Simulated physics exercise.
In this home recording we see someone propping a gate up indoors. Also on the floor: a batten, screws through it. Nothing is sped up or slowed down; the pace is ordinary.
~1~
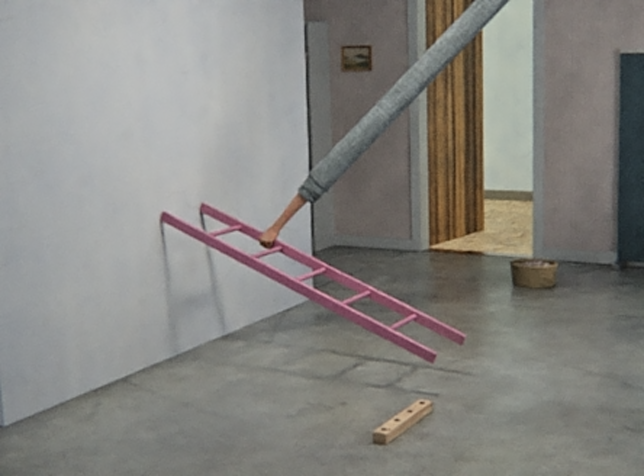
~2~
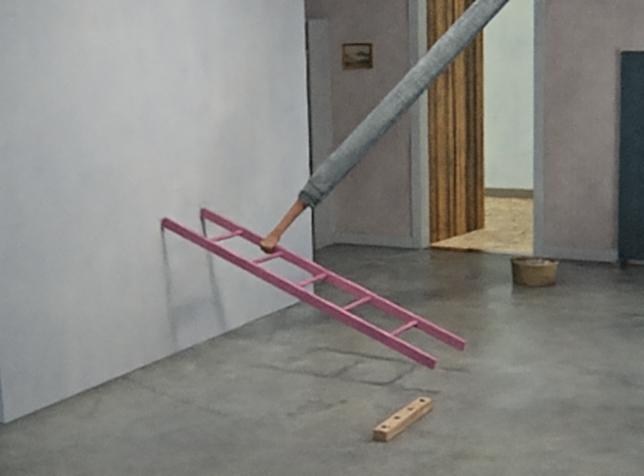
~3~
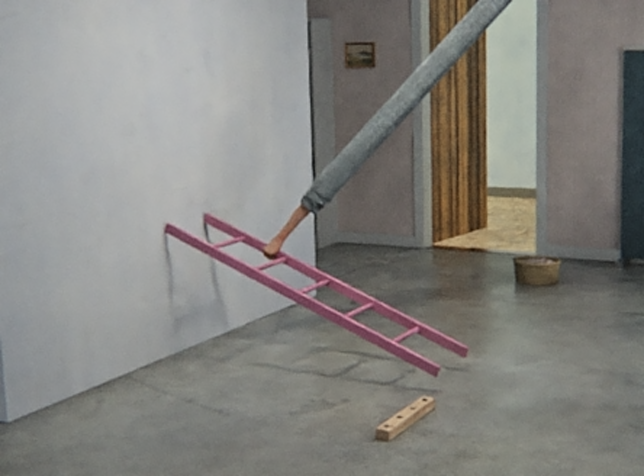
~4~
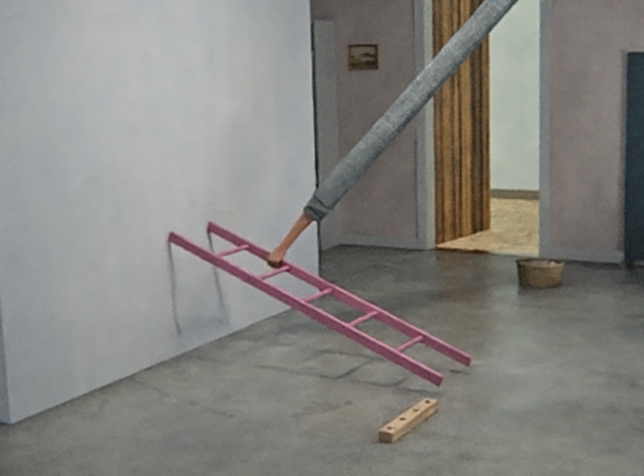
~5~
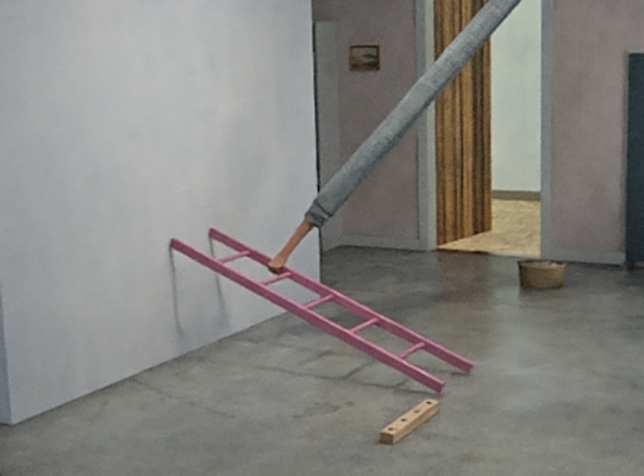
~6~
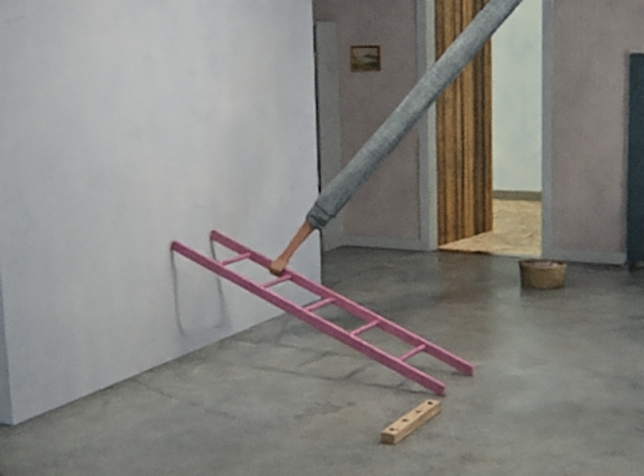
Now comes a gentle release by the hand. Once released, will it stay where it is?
No.
Then, 0.24 s later than the last frame, pink gate tilted by 8° near (323, 327).
Then, 0.36 s later than the last frame, pink gate tilted by 21° near (331, 363).
Then, 0.58 s later than the last frame, pink gate tilted by 21° near (332, 362).
When it is over, the pink gate slides out and falls, near (332, 363).
